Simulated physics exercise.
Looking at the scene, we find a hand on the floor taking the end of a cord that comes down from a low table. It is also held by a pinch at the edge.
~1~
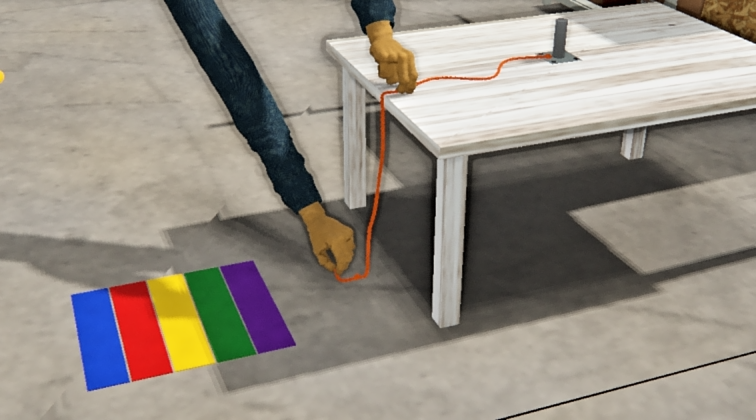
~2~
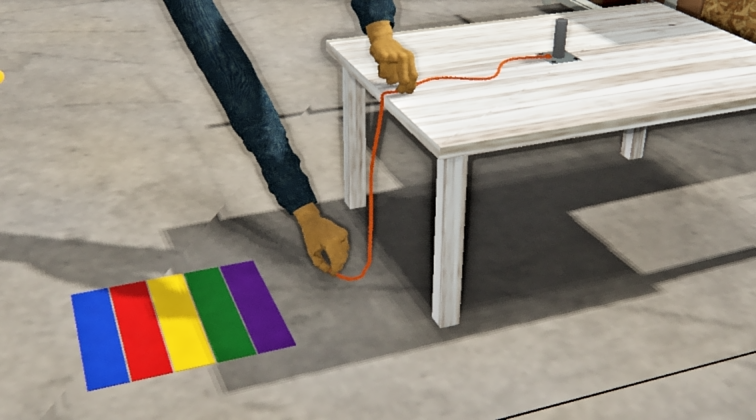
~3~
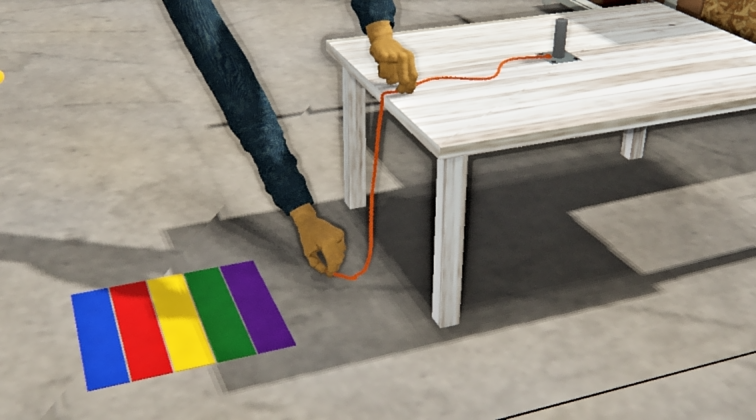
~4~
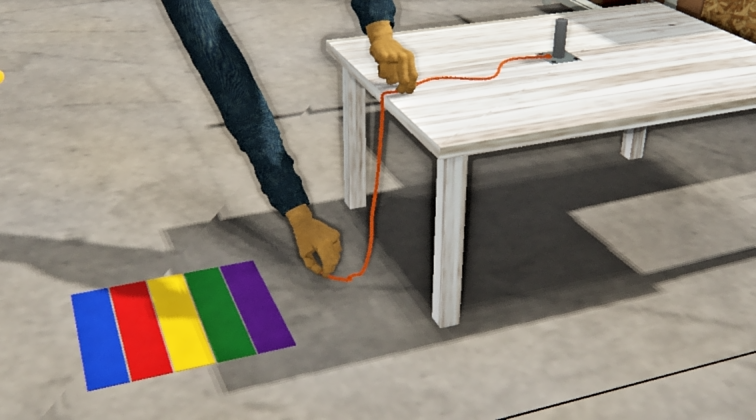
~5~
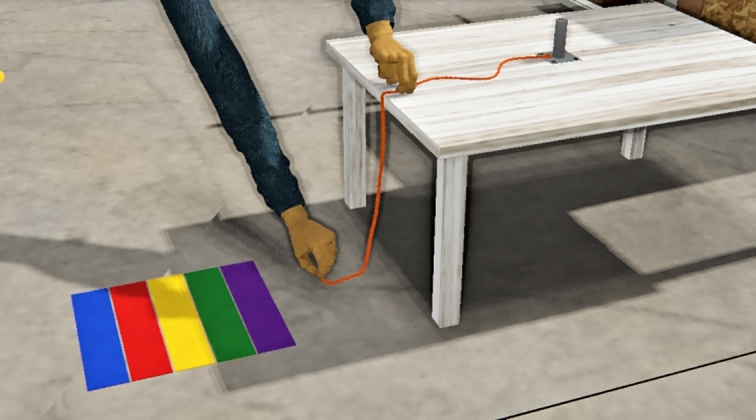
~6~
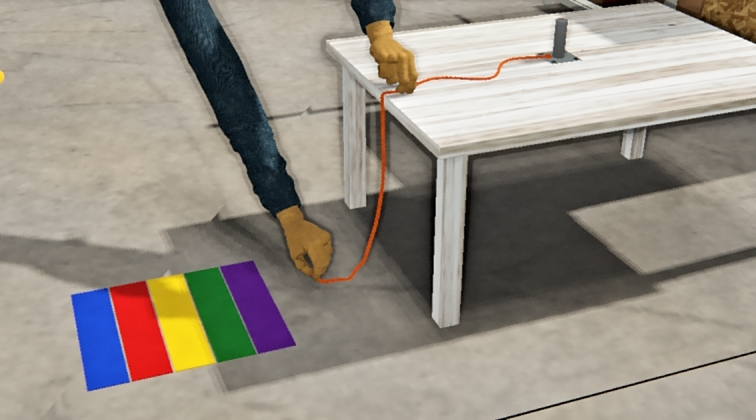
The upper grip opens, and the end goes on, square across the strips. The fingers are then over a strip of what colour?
A yellow strip.
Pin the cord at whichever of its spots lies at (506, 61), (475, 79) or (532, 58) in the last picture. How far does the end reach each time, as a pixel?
Taking the tries in turn: (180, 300), (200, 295) and (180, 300).
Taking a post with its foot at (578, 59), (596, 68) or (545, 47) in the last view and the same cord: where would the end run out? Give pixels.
Roughly (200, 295), (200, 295) and (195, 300).
Soon after, end near (248, 287); over purple.
Then, end near (204, 296); over green.
At full stretch, end near (177, 301); over yellow. It halts on the yellow strip.
